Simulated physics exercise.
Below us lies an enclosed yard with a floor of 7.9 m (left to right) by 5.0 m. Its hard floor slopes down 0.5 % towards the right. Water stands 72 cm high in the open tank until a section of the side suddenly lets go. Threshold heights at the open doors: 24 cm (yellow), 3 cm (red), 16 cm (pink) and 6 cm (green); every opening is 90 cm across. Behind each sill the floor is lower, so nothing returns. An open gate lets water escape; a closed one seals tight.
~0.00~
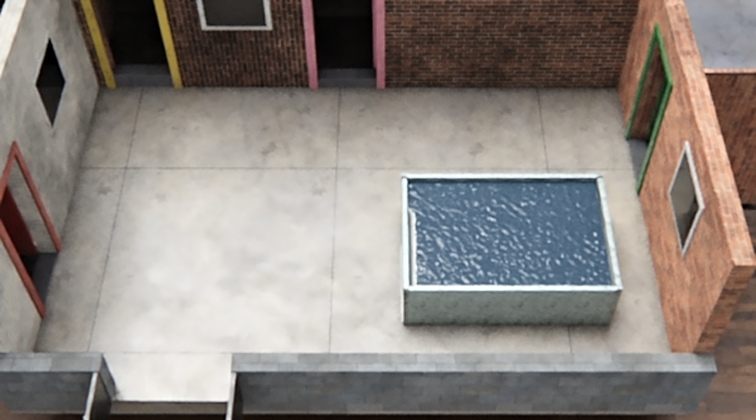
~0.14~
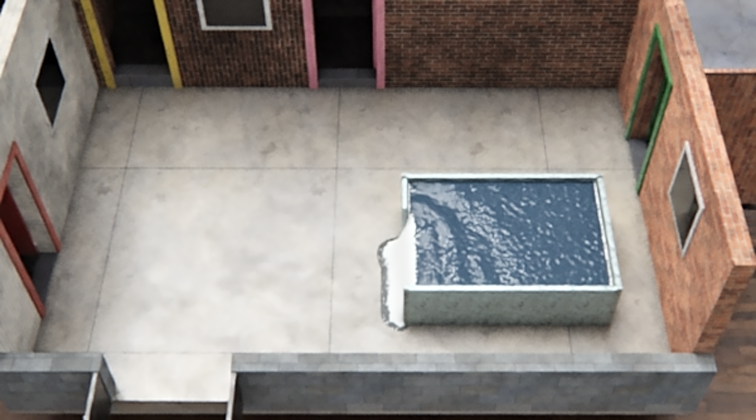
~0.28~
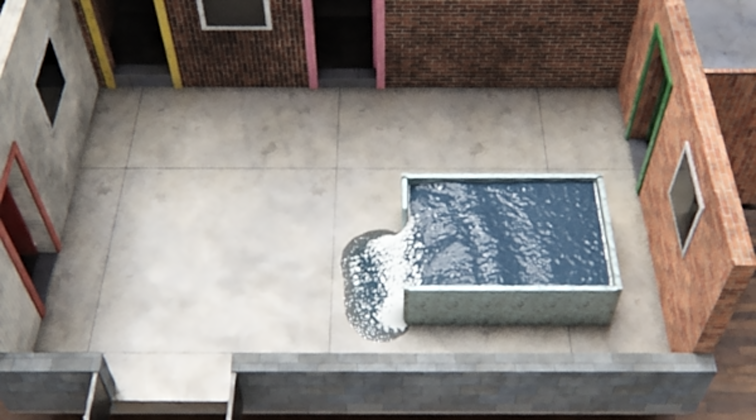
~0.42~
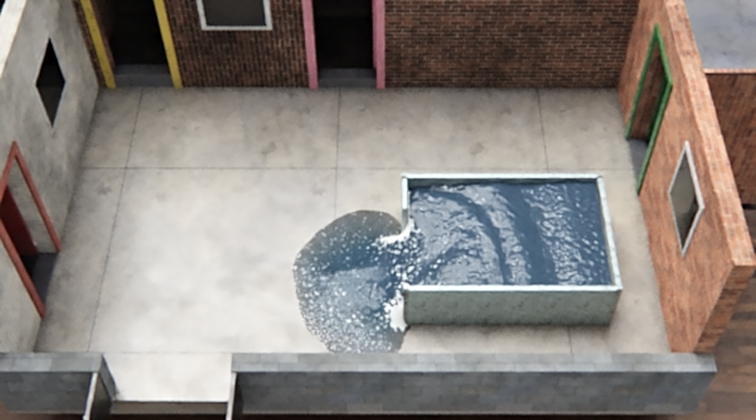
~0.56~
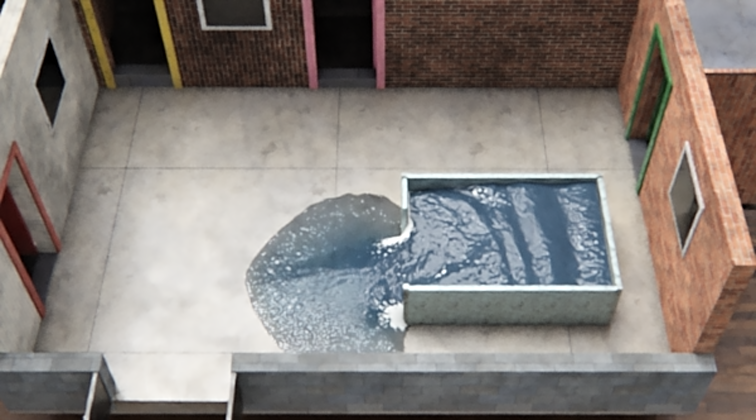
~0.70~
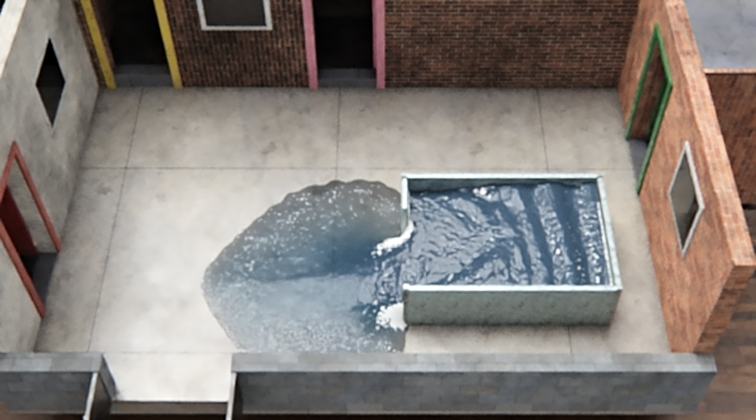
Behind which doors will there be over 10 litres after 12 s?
Door by door: At the yellow door it does not reach the limit; at the red door it goes over the limit; at the pink door it does not reach the limit; at the green door it exceeds the limit.
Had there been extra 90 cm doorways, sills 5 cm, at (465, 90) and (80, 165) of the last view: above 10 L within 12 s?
In turn: Not over, above.
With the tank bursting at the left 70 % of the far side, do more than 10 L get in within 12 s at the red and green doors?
Then: Red over, green over.
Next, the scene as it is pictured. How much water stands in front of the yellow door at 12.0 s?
Roughly 6.5 cm deep.
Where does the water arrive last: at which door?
It is the green one.
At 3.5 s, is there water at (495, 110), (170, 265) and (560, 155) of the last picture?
In turn: Still dry, flooded, dry.
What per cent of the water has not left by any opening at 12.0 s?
Some 68 per cent remains.
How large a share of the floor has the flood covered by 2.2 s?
About 50 per cent.
After 1.4 s water covers 40 % of the floor and is deepest (39 cm) near (397, 296); yellow door not reached, red door 6 cm at the sill, 1 L in, pink door not reached, green door not reached.
After 2.2 s water covers 50 % of the floor and is deepest (39 cm) near (27, 382); yellow door not reached, red door 12 cm at the sill, 57 L in, pink door not reached, green door not reached.
After 3.5 s water covers 55 % of the floor and is deepest (28 cm) near (30, 369); yellow door 21 cm at the sill, 0 L in, red door 21 cm at the sill, 204 L in, pink door not reached, green door not reached.
After 7.0 s water covers 80 % of the floor and is deepest (16 cm) near (98, 95); yellow door 14 cm at the sill, 0 L in, red door 11 cm at the sill, 400 L in, pink door 6 cm at the sill, 0 L in, green door not reached.
After 12.0 s water covers 95 % of the floor and is deepest (11 cm) near (615, 122); yellow door 6 cm at the sill, 0 L in, red door 6 cm at the sill, 480 L in, pink door 4 cm at the sill, 0 L in, green door 10 cm at the sill, 30 L in.
